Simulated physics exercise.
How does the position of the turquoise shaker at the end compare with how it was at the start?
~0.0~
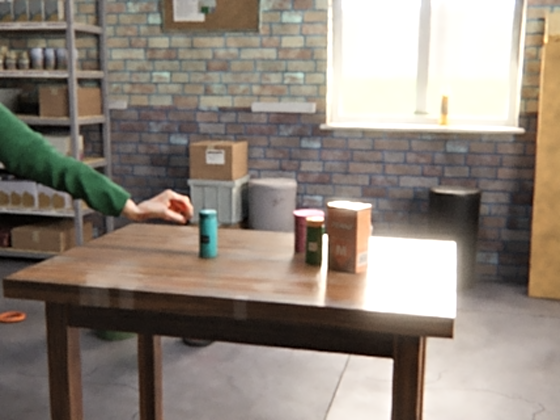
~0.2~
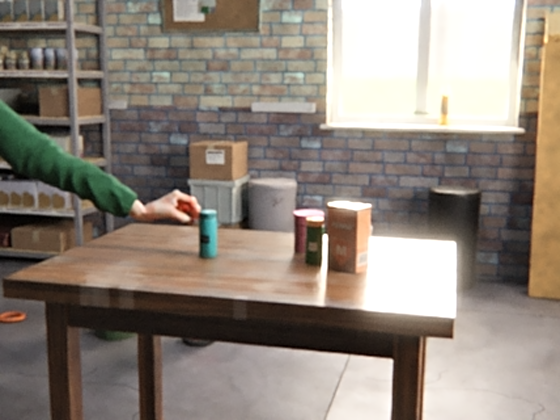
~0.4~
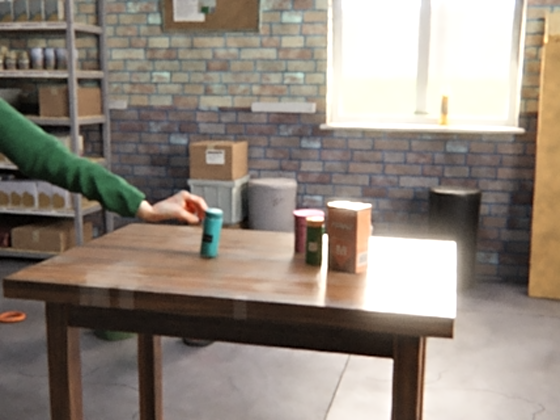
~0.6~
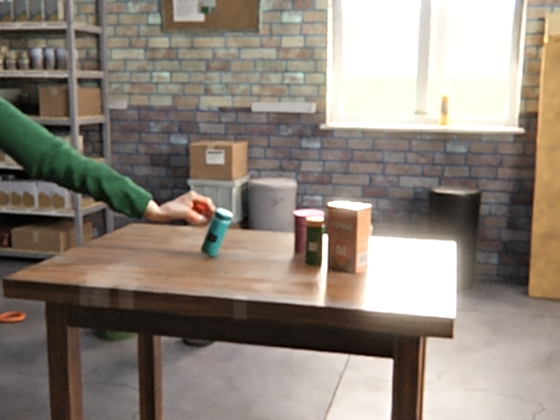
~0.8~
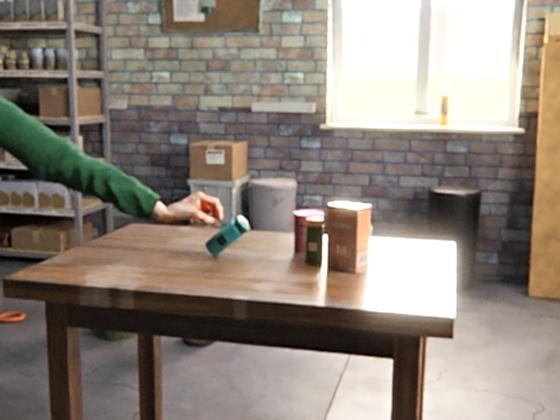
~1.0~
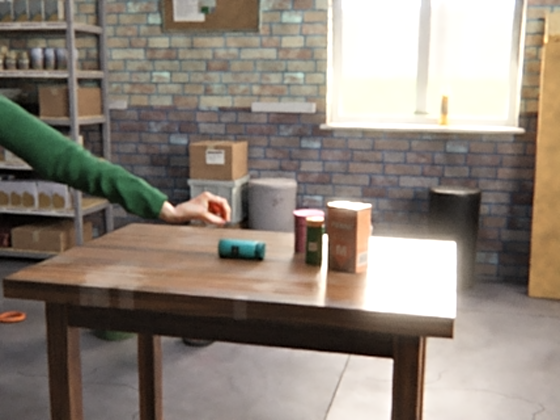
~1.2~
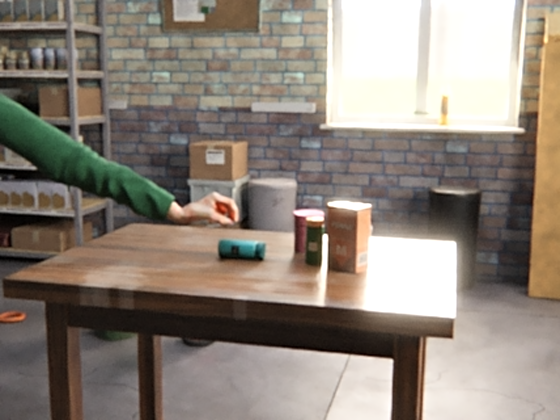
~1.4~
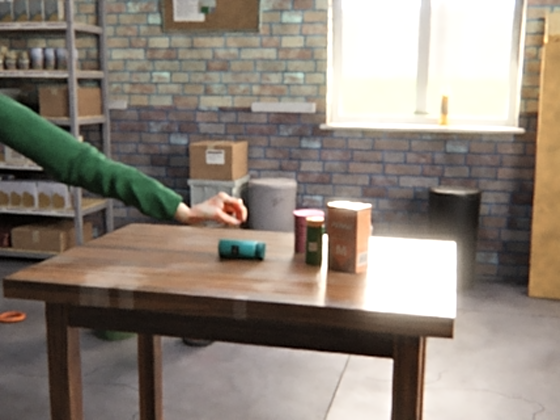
At the start the turquoise shaker stands upright on the table, and at the end it lies on its side, a little further to the right.
